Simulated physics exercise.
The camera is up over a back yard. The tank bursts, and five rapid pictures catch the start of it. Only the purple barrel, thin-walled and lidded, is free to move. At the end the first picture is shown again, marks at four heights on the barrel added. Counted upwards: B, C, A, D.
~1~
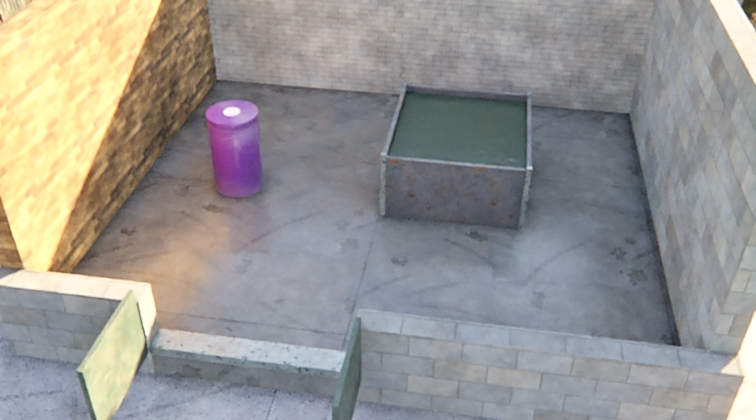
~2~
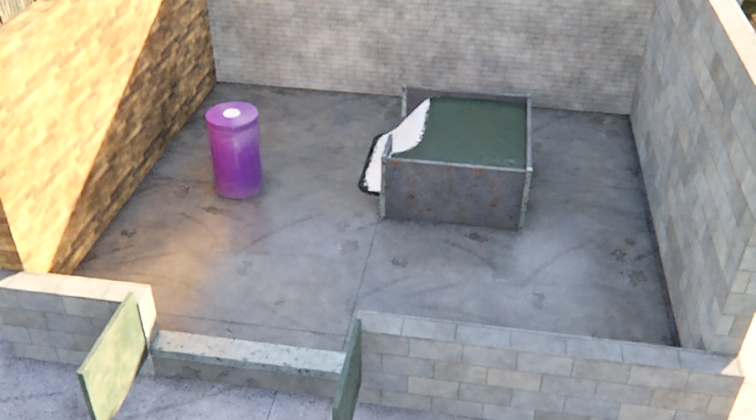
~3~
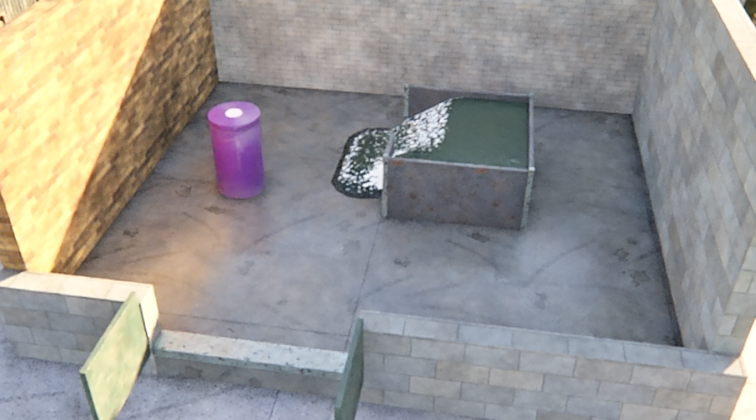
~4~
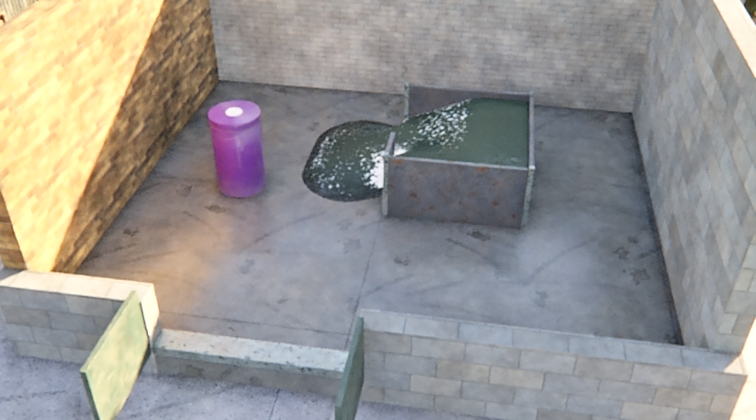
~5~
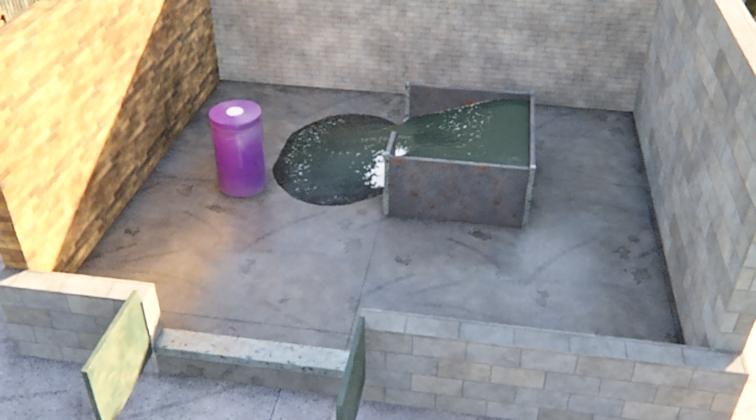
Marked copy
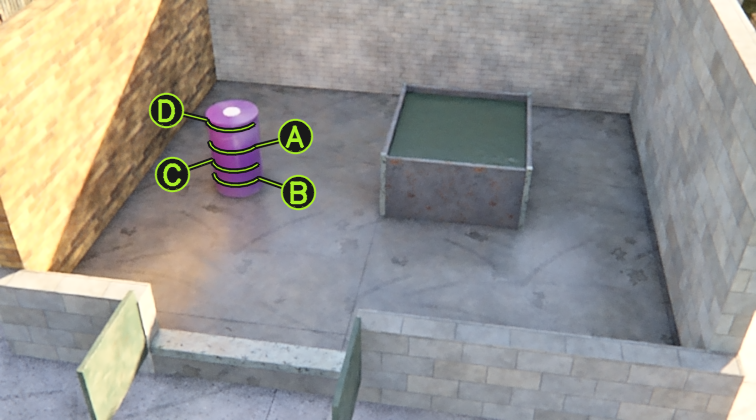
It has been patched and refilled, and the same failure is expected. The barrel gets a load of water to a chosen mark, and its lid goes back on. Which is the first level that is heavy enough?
That is line C.
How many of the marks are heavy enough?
Three of the four.
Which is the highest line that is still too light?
That is line B.
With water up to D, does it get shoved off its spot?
No, that is safe.
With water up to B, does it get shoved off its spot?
Yes.
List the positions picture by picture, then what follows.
The first picture shows lid of the purple barrel at (232, 112); tank full, its middle at (461, 130); open gate at (253, 300).
In the second picture, 2 % of the ground under water, its edge towards the barrel at (369, 180).
In the third picture, 4 % of the ground under water, its edge towards the barrel at (343, 186).
In the fourth picture, 6 % of the ground under water, its edge towards the barrel at (309, 172).
The fifth picture shows lid of the purple barrel at (235, 112); 9 % of the ground under water, its edge towards the barrel at (286, 178).
In lime, A at (227, 152); B at (231, 185); C at (229, 170); D at (224, 130); from the bottom up B, C, A, D.
With A, it does not move.
With B, it is pushed about its own width away.
With C, it does not move.
With D, it does not move.
